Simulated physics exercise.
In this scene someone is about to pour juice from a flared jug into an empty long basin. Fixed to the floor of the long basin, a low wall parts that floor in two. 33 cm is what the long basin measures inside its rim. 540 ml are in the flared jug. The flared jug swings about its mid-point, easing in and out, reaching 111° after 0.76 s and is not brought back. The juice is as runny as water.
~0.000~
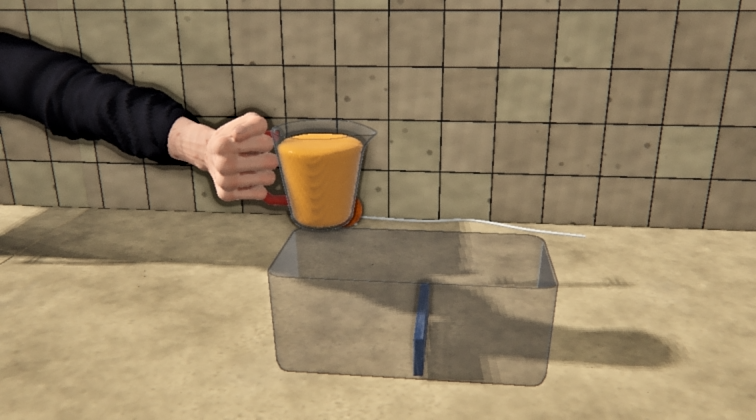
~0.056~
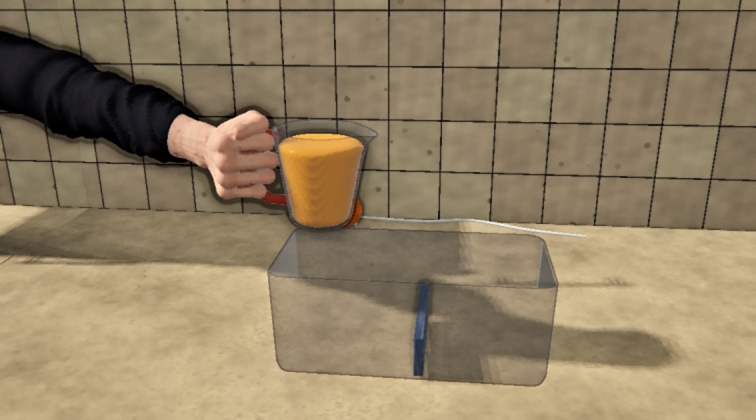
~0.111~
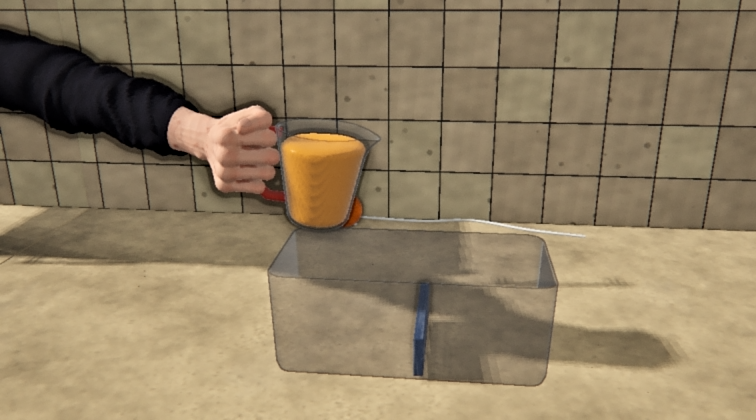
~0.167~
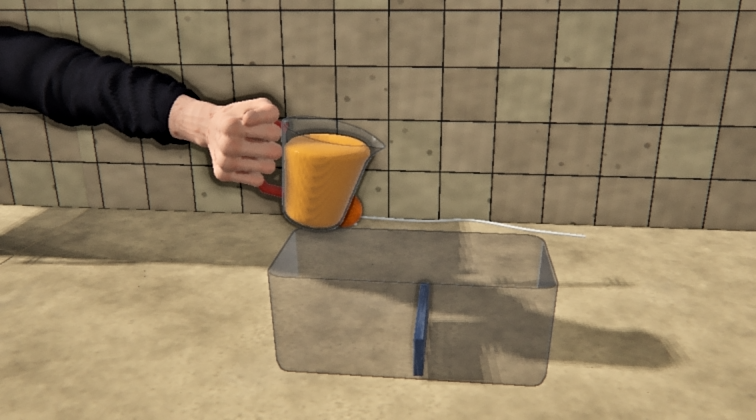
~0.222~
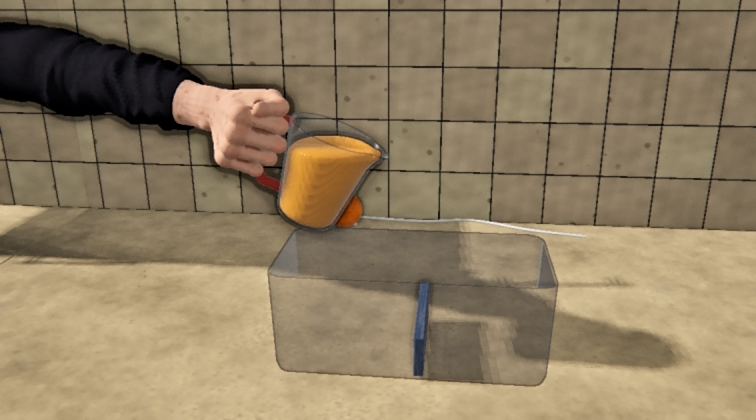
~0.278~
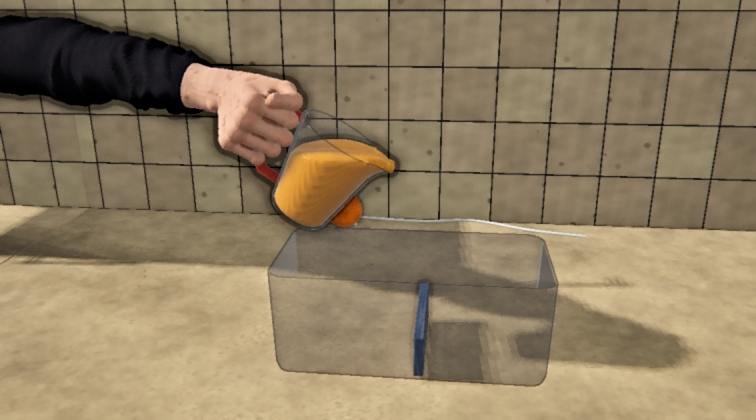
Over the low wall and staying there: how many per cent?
36 out of 100.
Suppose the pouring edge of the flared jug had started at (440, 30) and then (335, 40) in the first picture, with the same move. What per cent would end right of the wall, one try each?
Result: 80 per cent, then 15 per cent.
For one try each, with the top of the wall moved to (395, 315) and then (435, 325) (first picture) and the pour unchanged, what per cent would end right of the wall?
First try about 80 %, second try about 30 %.
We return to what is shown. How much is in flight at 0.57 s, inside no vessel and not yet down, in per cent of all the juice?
Estimate: Some 18 % of the total.
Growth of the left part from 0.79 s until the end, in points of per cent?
Near 6 percent, give or take.
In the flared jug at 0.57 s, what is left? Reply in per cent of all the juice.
I'd put it near 44 percent.
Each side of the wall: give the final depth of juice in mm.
I'd expect close to 14 mm on the left and close to 8 mm on the right.
By 0.57 s the tilt is 95° and 45 per cent is still to pour, 11 is left of the wall and 26 right of it.
By 0.79 s the tilt is 111° and 4 per cent is still to pour, 58 is left of the wall and 35 right of it.
By 1.01 s the tilt is 111° and 0 per cent is still to pour, 64 is left of the wall and 35 right of it.
By 1.26 s the tilt is 111° and 0 per cent is still to pour, 63 is left of the wall and 36 right of it.
At rest 64 per cent lies left of the wall, 36 right of it and 1 outside.
